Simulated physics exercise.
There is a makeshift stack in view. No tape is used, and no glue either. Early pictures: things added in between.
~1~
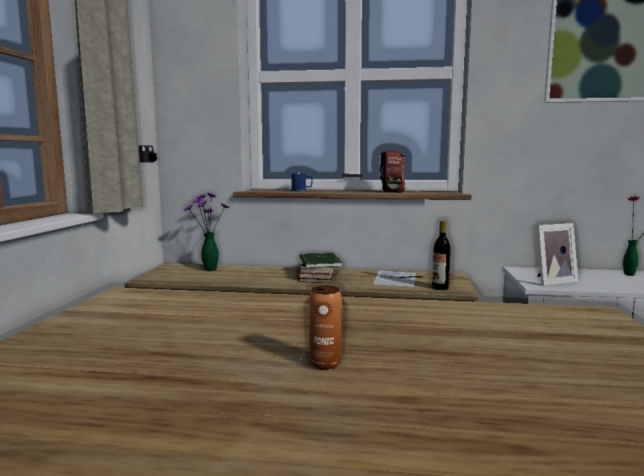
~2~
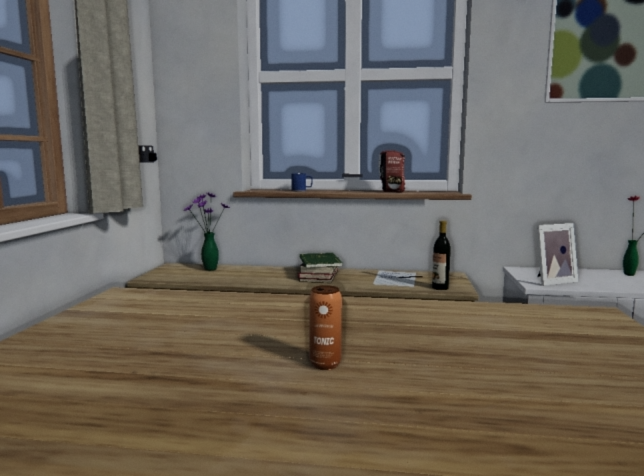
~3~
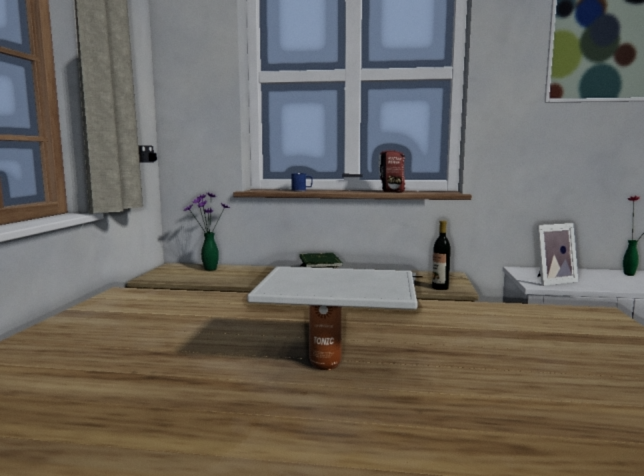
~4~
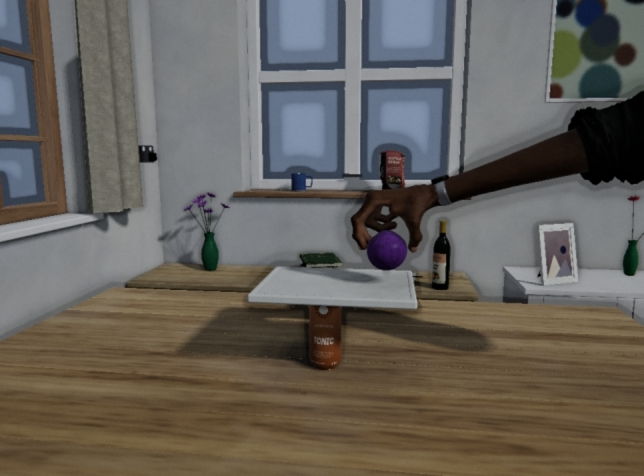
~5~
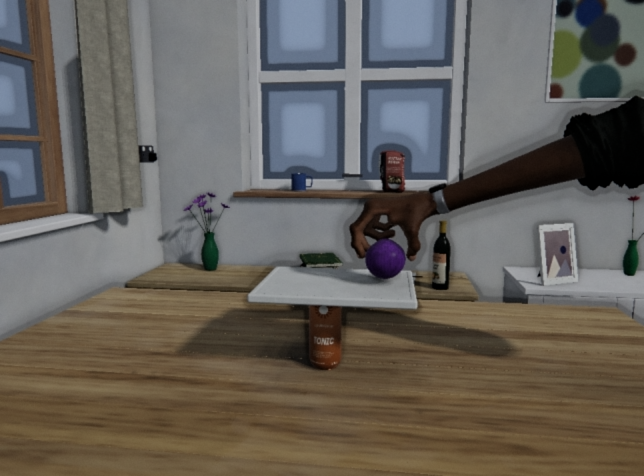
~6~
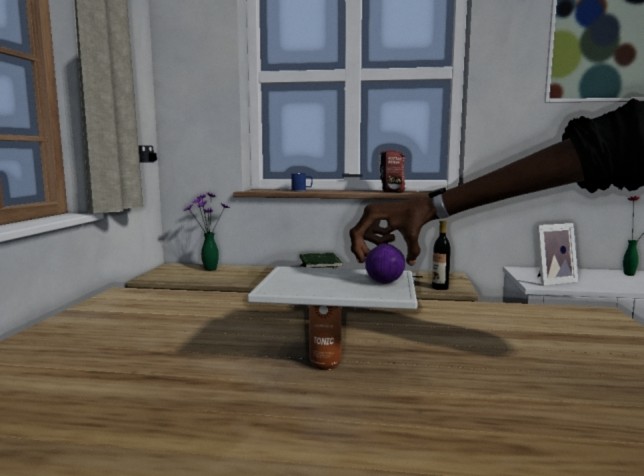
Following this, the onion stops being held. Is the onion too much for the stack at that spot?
Yes, the stack fails.
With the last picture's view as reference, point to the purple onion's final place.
Near (403, 352).
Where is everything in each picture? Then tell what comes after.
In the first picture, the last thing is not in view yet.
In the second picture, the last thing is not in view yet.
In the third picture, the last thing is not in view yet; white lid (337, 285).
The fourth picture shows on its way; purple onion (387, 250); white lid (337, 285).
The fifth picture shows on its way; purple onion (385, 259); white lid (337, 285).
The sixth picture shows in place under the hand; purple onion (385, 263); white lid (337, 285).
Then, 0.40 s later than the last frame, purple onion now fallen; white lid on its side.
Then, 0.90 s later than the last frame, white lid now fallen; orange can tilted by 5°.
When it is over, fallen, white lid and purple onion; left askew, orange can. End places, in pixels of the last picture, purple onion near (403, 352). The stack gives way.
